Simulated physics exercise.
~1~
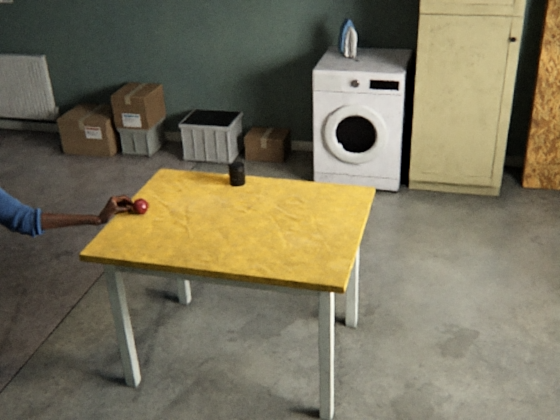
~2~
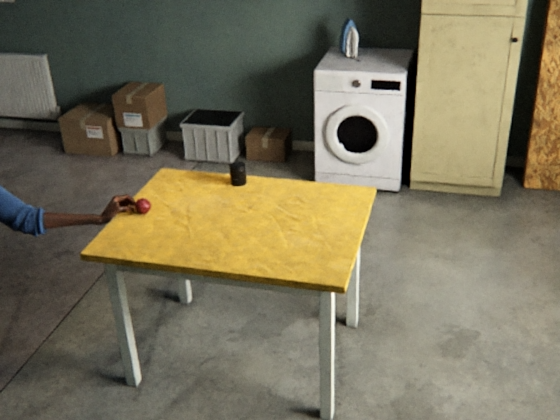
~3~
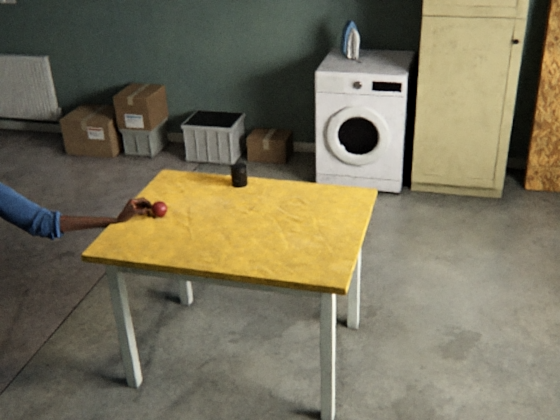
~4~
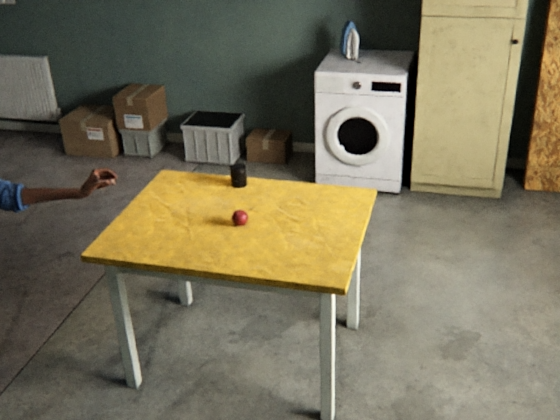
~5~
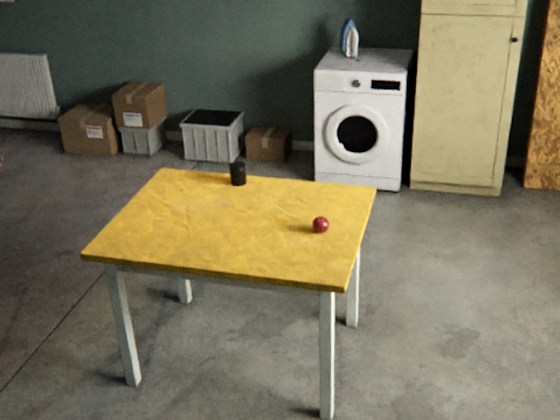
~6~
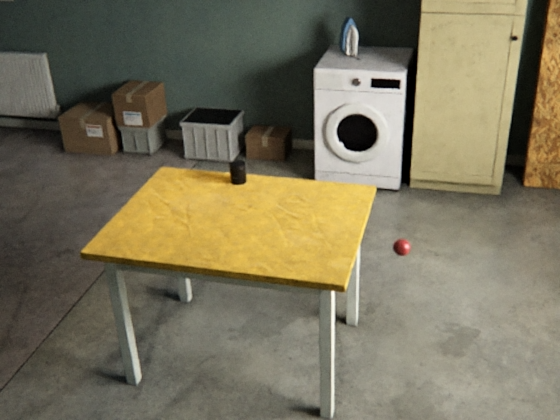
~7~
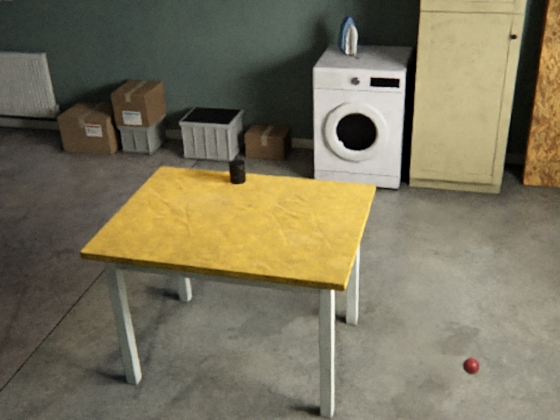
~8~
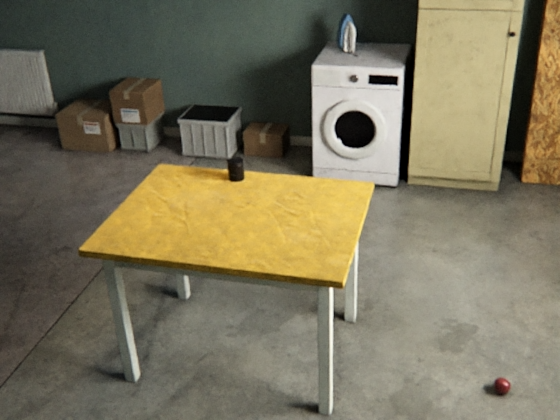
A red apple pushed by a hand rolls right across a yellow table onto the floor.
